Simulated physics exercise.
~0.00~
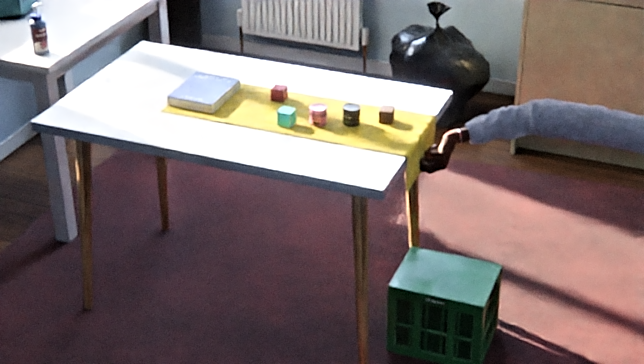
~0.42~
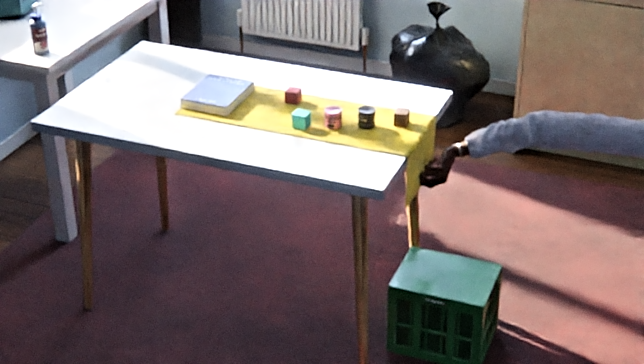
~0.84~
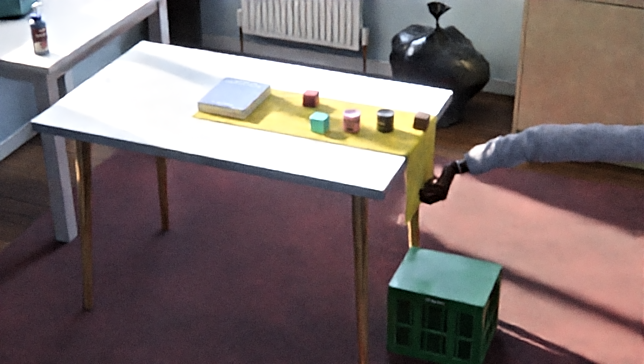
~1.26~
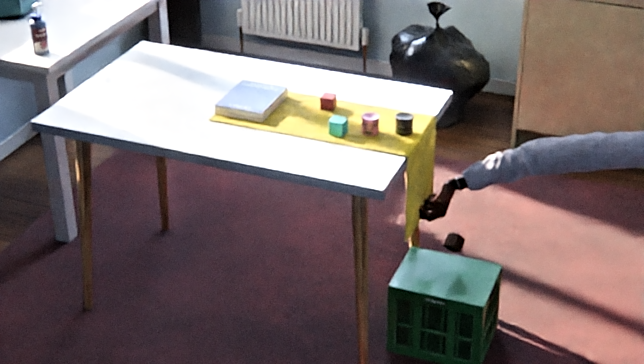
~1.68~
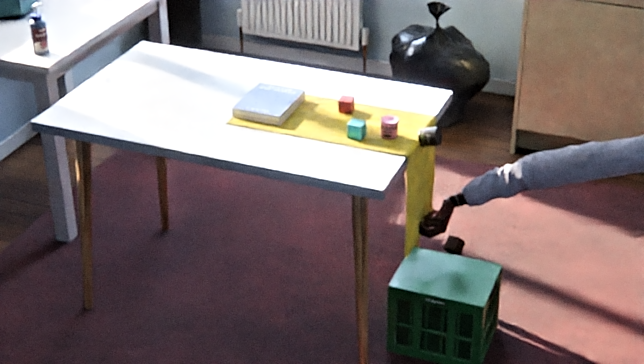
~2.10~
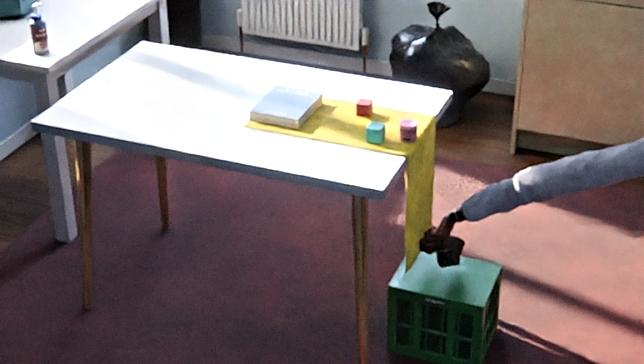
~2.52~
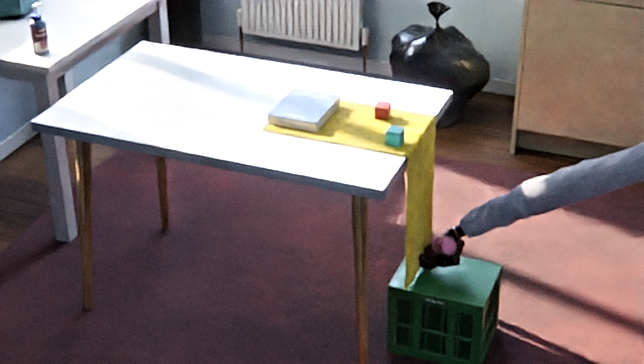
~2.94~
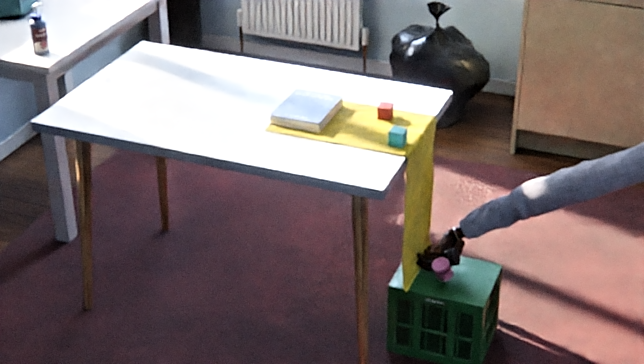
A yellow tablecloth carrying a book and five small objects slides right as a hand draws it down over the table's end; a brown cube, a black pot and a pink pot drop off in turn, and the hem ends at the green crate with the book, red cube and turquoise cube still on the table.
